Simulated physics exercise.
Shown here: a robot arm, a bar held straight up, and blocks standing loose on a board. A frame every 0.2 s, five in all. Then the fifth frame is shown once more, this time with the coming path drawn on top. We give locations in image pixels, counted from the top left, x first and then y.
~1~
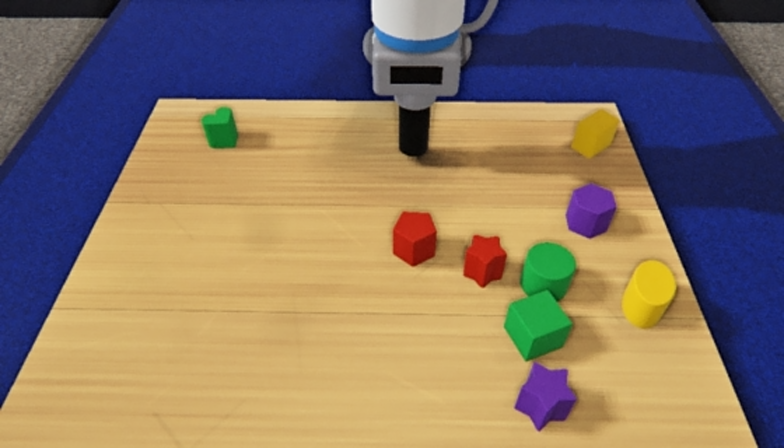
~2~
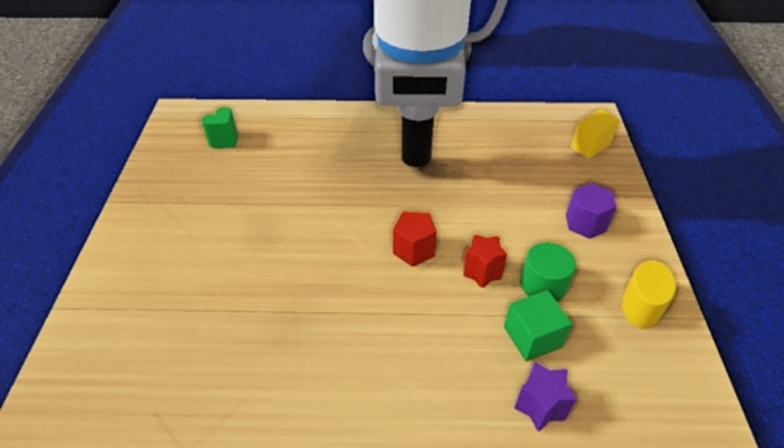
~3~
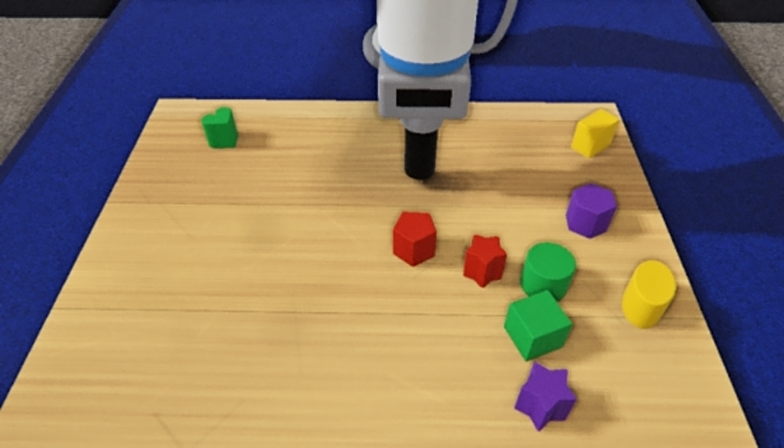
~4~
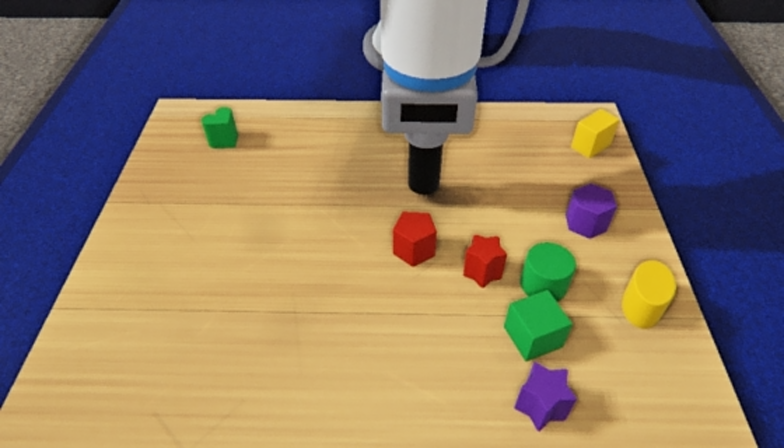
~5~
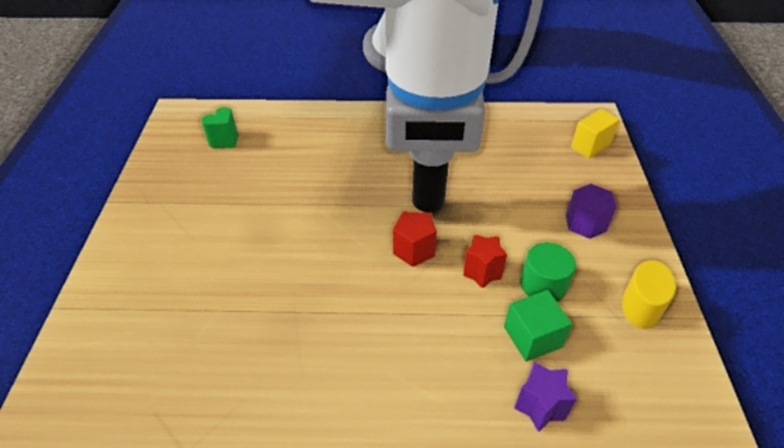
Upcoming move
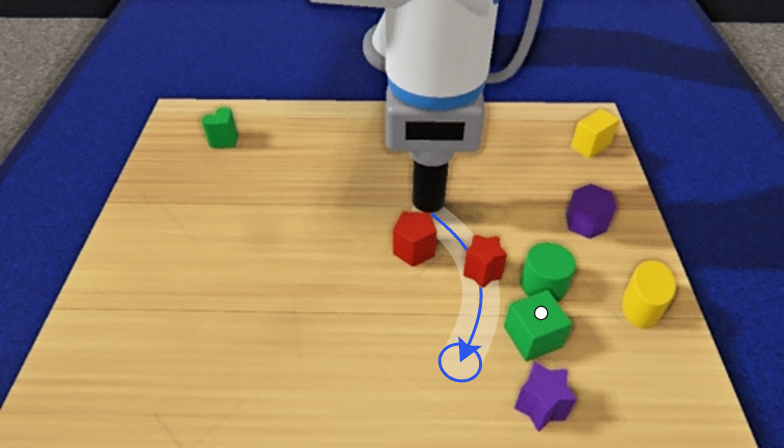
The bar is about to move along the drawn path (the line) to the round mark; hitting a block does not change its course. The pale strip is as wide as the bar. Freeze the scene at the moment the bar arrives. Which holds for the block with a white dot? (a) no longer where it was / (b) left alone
a - no longer where it was.
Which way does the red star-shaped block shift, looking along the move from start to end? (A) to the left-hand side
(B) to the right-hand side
A: To the left-hand side.
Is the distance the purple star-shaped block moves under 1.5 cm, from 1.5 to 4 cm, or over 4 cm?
It shifts under 1.5 cm.
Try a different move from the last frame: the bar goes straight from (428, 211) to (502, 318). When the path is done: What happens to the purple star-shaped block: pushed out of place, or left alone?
Left in place.
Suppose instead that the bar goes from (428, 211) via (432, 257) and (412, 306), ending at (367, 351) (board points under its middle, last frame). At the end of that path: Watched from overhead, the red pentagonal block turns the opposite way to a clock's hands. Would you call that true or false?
That claim is false.
Drawn move, from (428, 211) over (467, 250) and (481, 303) to (460, 362); the dot is on the green four-sided block.
What follows on the original path. One third of the way, bar at (469, 242); red star-shaped block at (492, 253).
Two thirds of the way, bar at (483, 294); red star-shaped block at (520, 292), turned 70° anticlockwise; green four-sided block at (551, 321).
At the end, bar at (462, 353); red pentagonal block still; red star-shaped block at (518, 303), turned 95° anticlockwise; green four-sided block at (558, 328), turned 20° anticlockwise; purple star-shaped block still.
